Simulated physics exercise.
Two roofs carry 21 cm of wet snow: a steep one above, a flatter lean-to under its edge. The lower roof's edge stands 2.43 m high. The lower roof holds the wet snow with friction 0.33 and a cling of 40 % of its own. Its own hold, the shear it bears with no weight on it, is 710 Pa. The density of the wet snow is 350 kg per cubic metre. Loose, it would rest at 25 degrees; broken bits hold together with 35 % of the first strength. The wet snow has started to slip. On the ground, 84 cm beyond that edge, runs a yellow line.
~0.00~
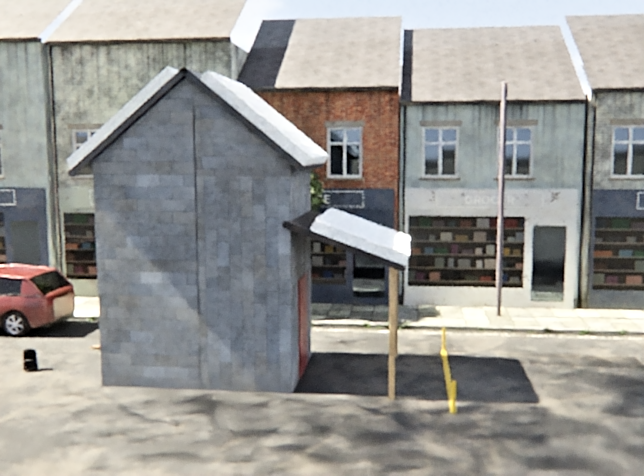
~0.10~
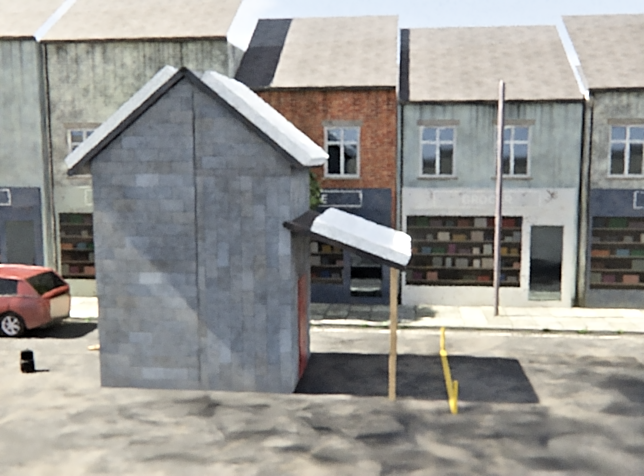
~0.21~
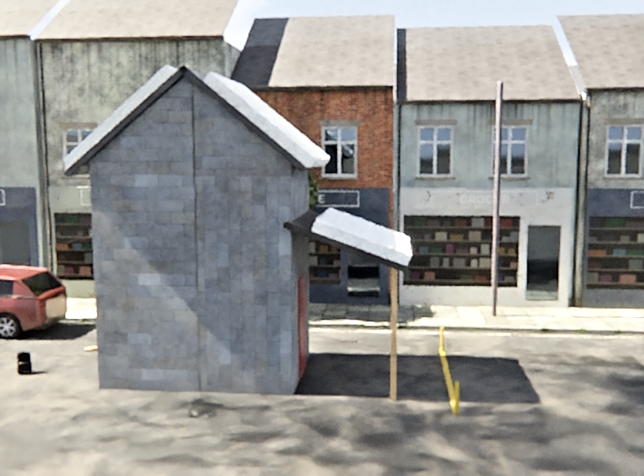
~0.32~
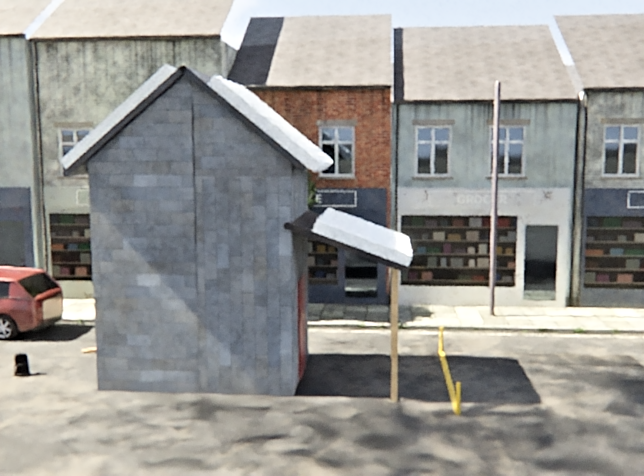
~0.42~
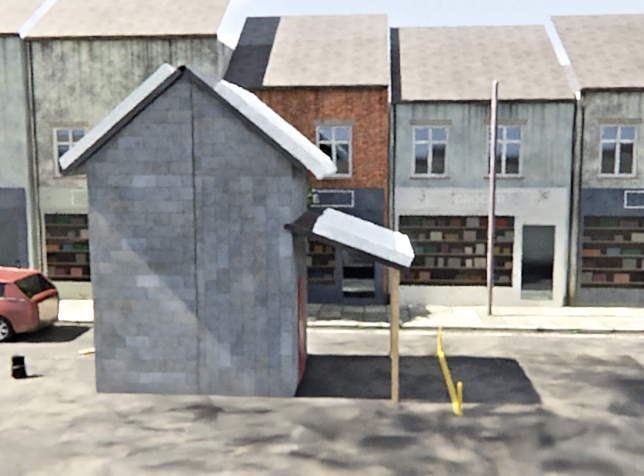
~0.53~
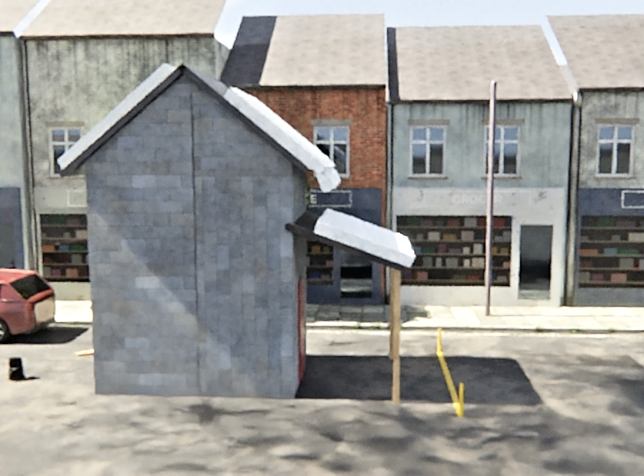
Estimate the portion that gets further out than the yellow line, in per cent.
About 62 %.
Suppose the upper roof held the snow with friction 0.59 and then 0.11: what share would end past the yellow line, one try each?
In turn about 35 %, 65 %.
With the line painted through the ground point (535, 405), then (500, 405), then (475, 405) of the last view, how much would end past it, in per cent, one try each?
In turn about 20 %, 40 %, 50 %.
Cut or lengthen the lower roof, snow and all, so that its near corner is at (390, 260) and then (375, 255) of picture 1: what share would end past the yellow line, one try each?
In turn about 60 %, 55 %.
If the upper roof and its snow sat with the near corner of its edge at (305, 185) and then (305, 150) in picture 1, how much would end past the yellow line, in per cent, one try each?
In that order: 50 %, 65 %.
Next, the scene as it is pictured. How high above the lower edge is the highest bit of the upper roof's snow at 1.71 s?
Some 0.8 m.
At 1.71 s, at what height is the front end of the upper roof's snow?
About 1.6 m.
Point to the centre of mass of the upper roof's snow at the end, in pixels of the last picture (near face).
Around (494, 380).
After 1.07 s, none is below the lower edge and 0 % is past the line.
After 1.71 s, 29 % is below the lower edge and 19 % is past the line.
After 2.36 s, 73 % is below the lower edge and 59 % is past the line.
After 3.00 s, 75 % is below the lower edge and 62 % is past the line.
After 3.30 s, 75 % is below the lower edge and 62 % is past the line.
